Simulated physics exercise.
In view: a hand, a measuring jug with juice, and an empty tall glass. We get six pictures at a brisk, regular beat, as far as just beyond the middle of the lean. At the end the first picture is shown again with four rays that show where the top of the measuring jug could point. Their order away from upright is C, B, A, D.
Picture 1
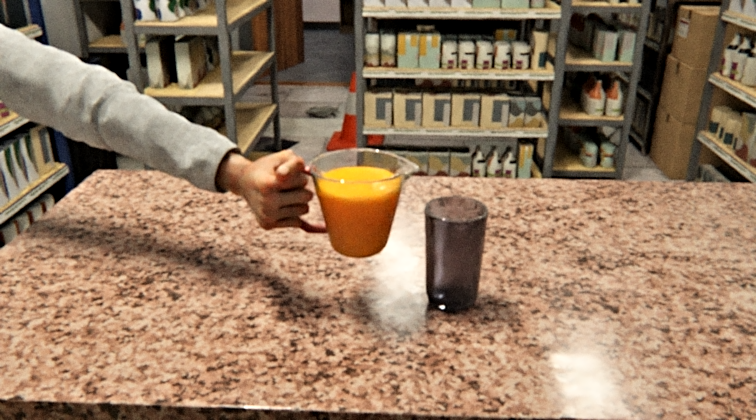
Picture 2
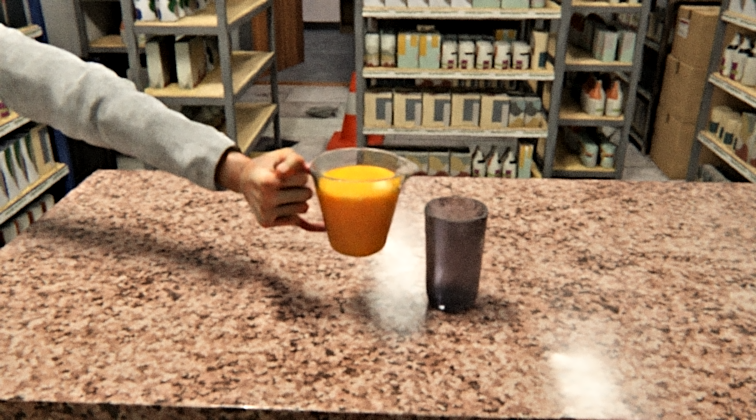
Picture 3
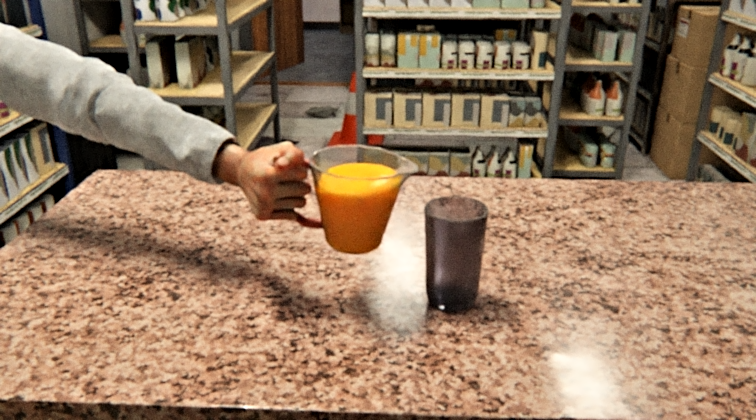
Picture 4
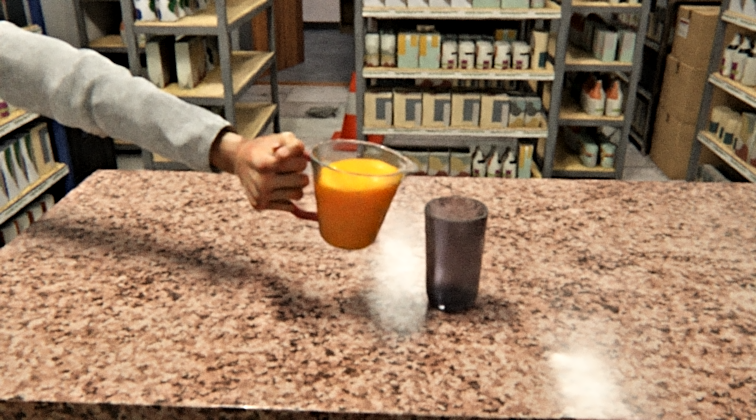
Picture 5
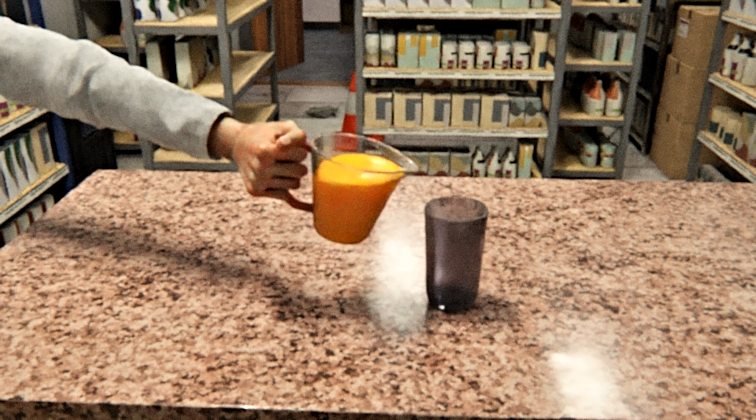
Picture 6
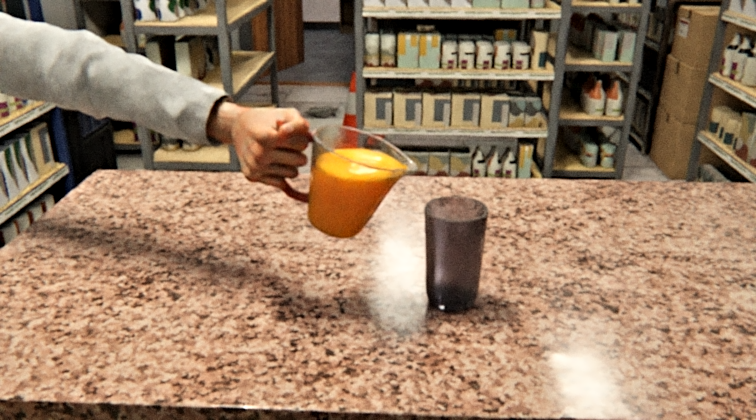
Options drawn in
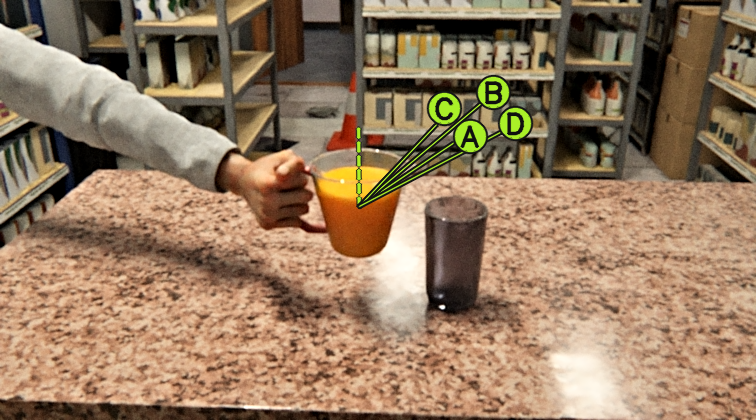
Hand holding a glass jug of orange juice above a speckled counter, gradually tilting it rightward beside a dark tall glass.
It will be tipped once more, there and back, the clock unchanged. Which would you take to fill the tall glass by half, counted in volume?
I would pick line A.
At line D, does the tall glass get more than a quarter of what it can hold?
Yes, clearly.
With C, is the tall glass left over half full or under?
Under.
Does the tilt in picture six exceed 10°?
Yes, it does.
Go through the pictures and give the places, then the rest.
Upright, lip at (417, 168); rim of the tall glass round (457, 208); nothing has left yet.
Upright, lip at (417, 168); nothing has left yet.
Tipped about 4°, lip at (417, 168); nothing has left yet.
Tipped about 8°, lip at (417, 168); nothing has left yet.
Tipped about 13°, lip at (417, 168); nothing has left yet.
Tipped about 19°, lip at (416, 168); nothing has left yet.
On the marked copy, A at (453, 143); B at (480, 103); C at (436, 124); D at (500, 132).
For line A, the tall glass ends with about 48 % of what it can hold.
For line B, the tall glass ends with about 37 % of what it can hold.
For line C, the tall glass ends with about 26 % of what it can hold.
For line D, the tall glass ends with about 60 % of what it can hold.
